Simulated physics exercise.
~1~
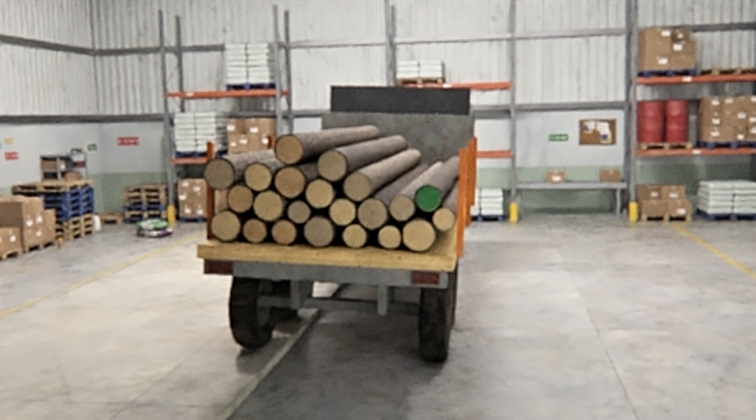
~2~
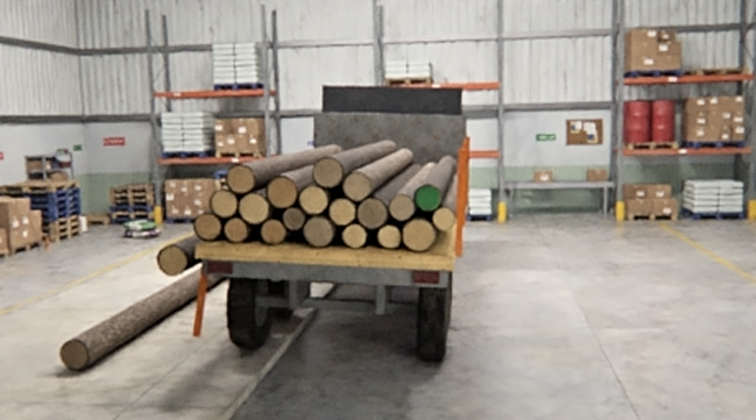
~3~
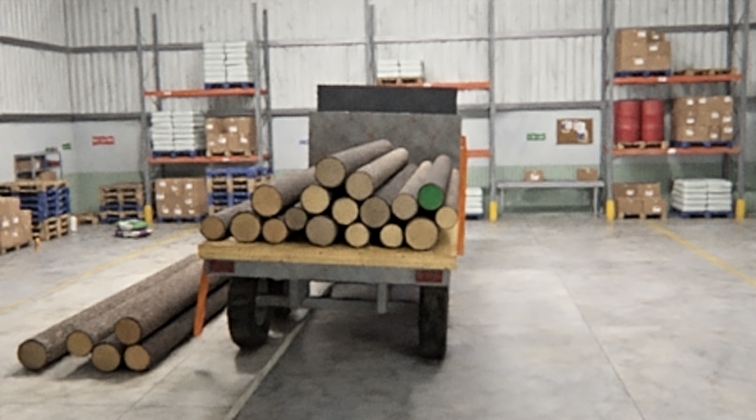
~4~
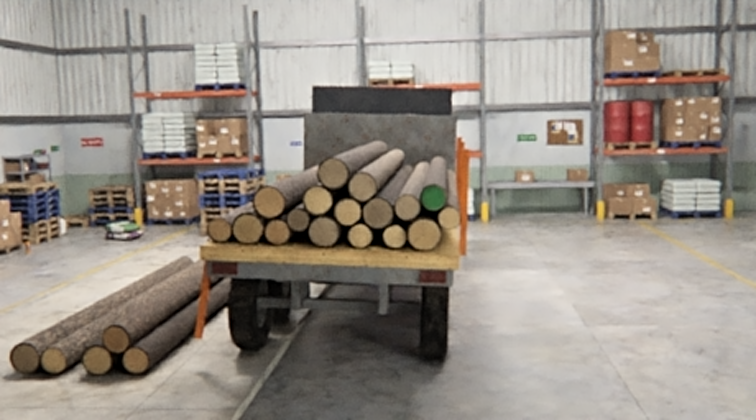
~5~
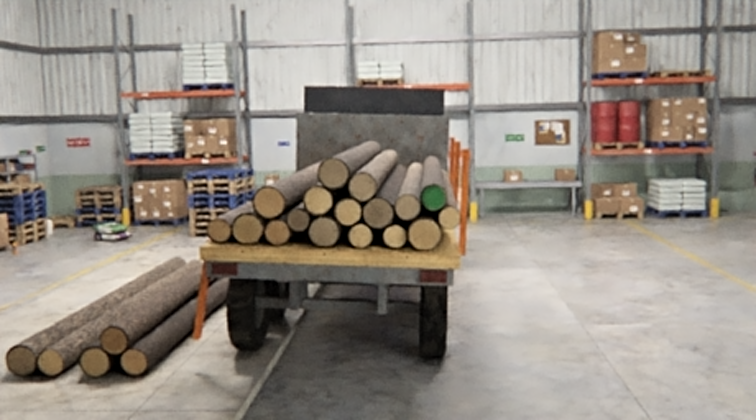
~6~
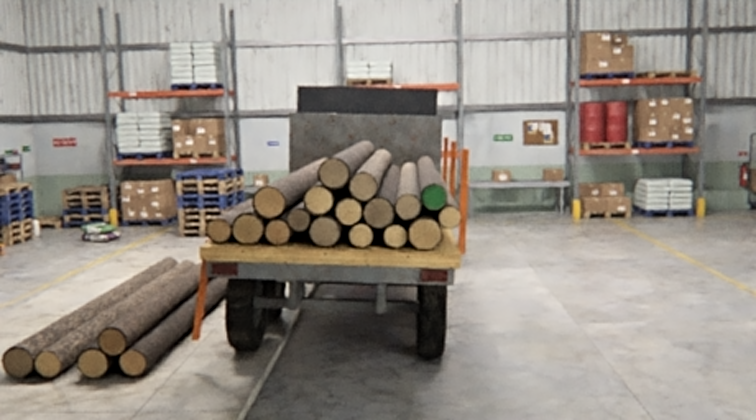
The clip opens on the tail end of a flatbed lorry parked in a warehouse, its deck stacked with timber poles, one with a green end near the right side. The orange posts on the left swing out and down, while those on the right stay upright. A pole rolls off the left edge to the floor, and more follow as the stack slumps and spreads. The fallen poles settle in a small group beside the lorry as the view drifts slightly sideways. At the end, most of the load rests on the deck, the green-ended pole still raised on others near the right posts.
